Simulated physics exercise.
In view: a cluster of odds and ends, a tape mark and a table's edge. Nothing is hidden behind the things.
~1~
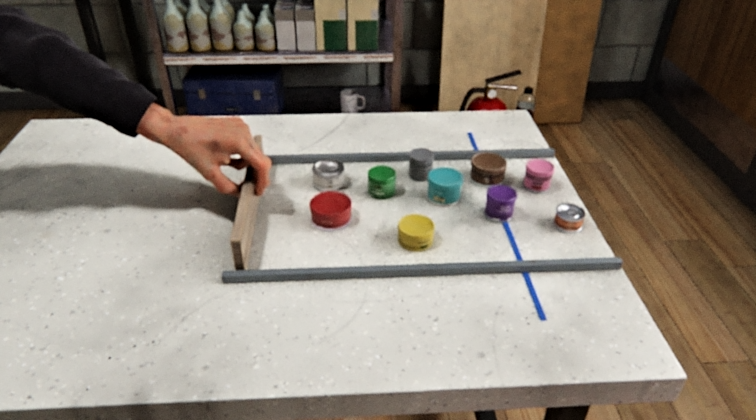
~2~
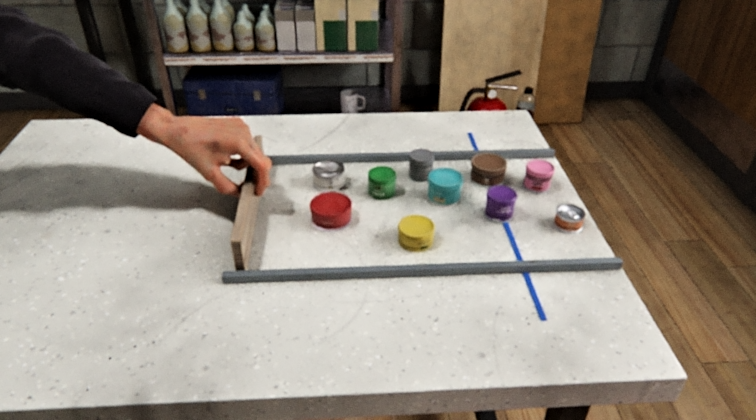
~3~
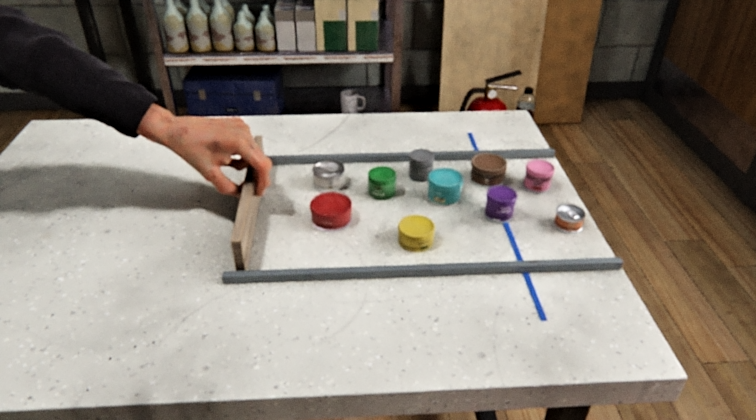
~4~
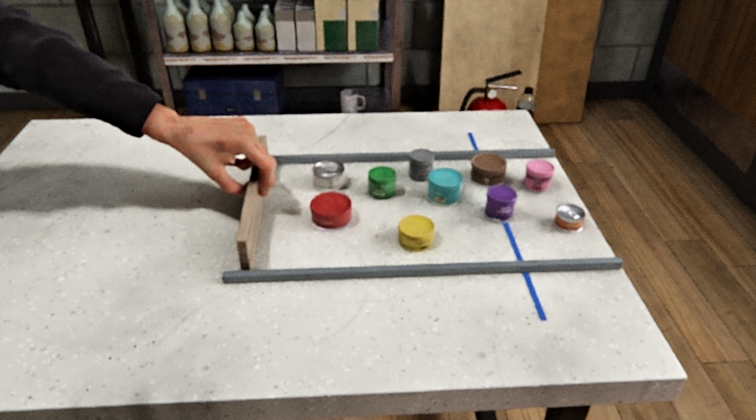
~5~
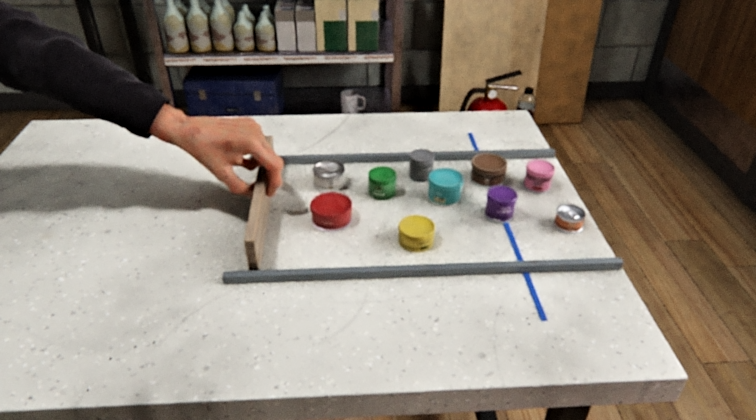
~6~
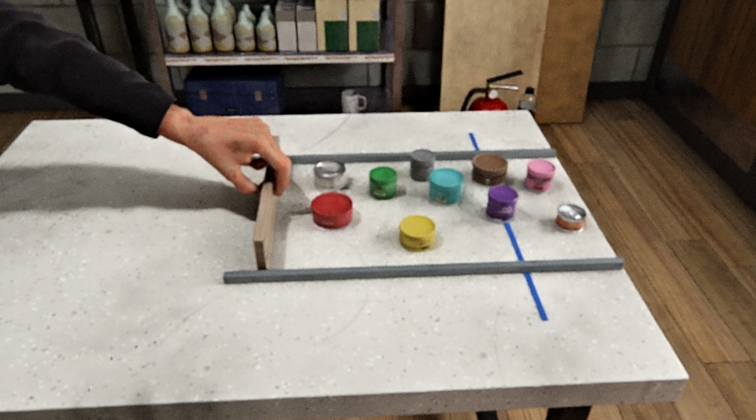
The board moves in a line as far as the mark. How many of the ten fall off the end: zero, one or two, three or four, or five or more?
The number that fall off is zero.
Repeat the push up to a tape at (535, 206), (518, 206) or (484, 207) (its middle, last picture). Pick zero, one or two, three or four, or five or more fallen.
Taking them in turn, three or four; 1 or 2; no fall at all.
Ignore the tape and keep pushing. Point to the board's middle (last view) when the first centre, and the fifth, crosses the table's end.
First at (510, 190), next at (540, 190).
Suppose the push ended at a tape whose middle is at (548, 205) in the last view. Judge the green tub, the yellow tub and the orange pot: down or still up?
The green tub survives; the yellow tub remains up; the orange pot is lost.
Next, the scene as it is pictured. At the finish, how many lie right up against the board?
That makes 5.
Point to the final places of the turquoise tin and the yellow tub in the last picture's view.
Near (543, 189) and (532, 232).
Soon after, none off yet; orange pot at rest near (571, 219); pink tin at rest near (540, 177); brown pot at rest near (489, 171).
At rest, the number that fall off is zero.
